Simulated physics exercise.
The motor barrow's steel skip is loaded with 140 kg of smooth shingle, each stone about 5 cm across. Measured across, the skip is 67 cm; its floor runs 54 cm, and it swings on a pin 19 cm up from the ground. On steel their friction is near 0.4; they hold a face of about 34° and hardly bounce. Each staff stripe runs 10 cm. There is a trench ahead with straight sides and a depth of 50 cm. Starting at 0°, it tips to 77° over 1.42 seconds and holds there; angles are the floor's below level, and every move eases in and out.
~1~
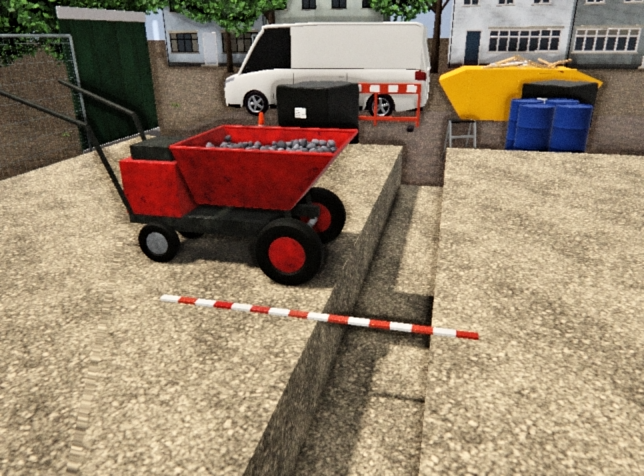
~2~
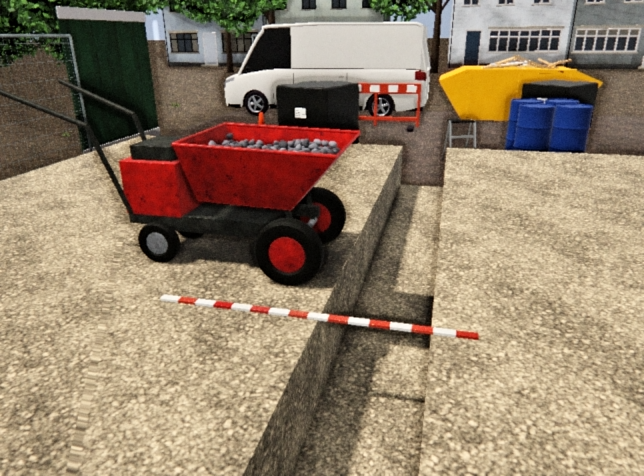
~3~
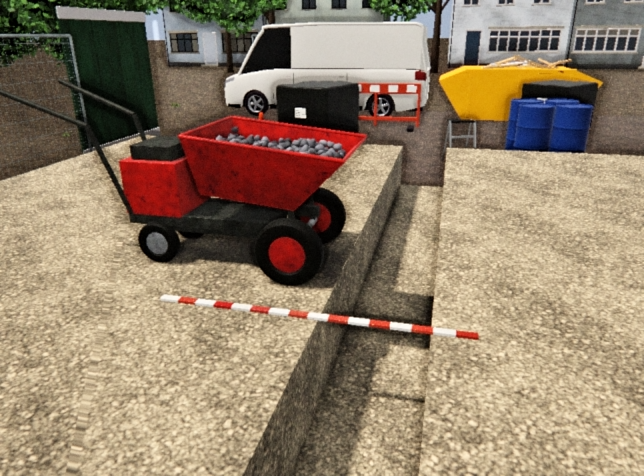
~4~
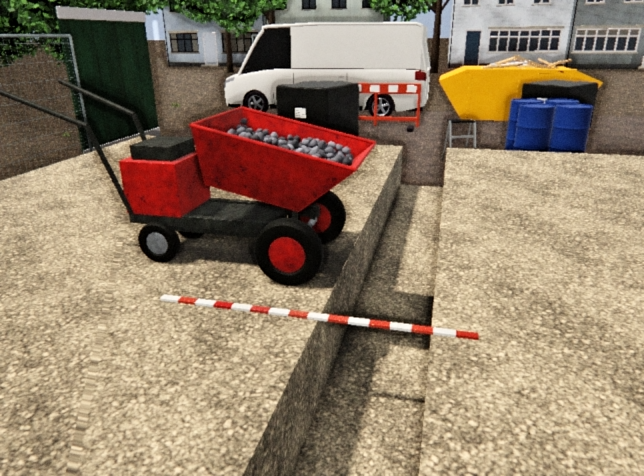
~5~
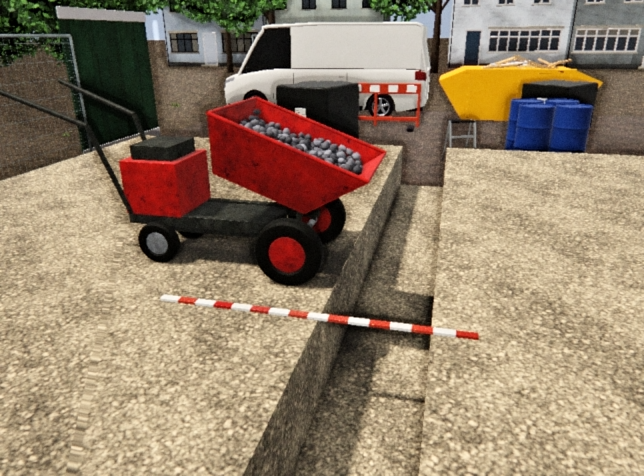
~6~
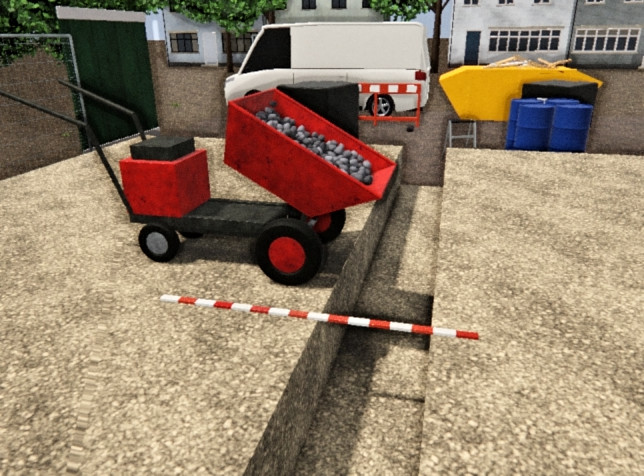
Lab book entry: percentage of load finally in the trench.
Approx. 66 percent.
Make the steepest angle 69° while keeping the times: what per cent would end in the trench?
Some 60 in a hundred, I'd say.
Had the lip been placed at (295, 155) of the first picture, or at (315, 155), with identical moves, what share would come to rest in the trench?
Roughly 100 percent for the first, and 90 percent for the second.
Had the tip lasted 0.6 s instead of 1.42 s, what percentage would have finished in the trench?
That would give about 50 percent.
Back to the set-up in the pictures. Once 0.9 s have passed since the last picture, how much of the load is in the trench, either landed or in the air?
Around 40 per cent of it.
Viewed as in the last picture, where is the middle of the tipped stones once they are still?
I'd put it close to (418, 333).
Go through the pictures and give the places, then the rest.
In the first picture, lip at (333, 155), floor tilted 0°, highest stones at (290, 145).
In the second picture, lip at (336, 157), floor tilted 2°, highest stones at (283, 145).
In the third picture, lip at (344, 162), floor tilted 6°, highest stones at (243, 139).
In the fourth picture, lip at (355, 170), floor tilted 12°, highest stones at (242, 131).
In the fifth picture, lip at (368, 182), floor tilted 20°, highest stones at (252, 122).
In the sixth picture, lip at (381, 197), floor tilted 30°, highest stones at (266, 114).
Then, 0.5 s after the last picture the floor is at 65°, 99 % in the skip, 1 % in the trench; the foremost stones are at (421, 250).
Then, 0.9 s after the last picture the floor is at 77°, 34 % in the skip, 38 % in the trench, 29 % past the trench; the foremost stones are at (540, 283).
Then, 1.3 s after the last picture the floor is at 77°, 6 % in the skip, 59 % in the trench, 35 % past the trench; the foremost stones are at (621, 288).
Then, 3.2 s after the last picture the floor is at 77°, 0 % in the skip, 66 % in the trench, 34 % past the trench; the foremost stones are past the picture's edge.
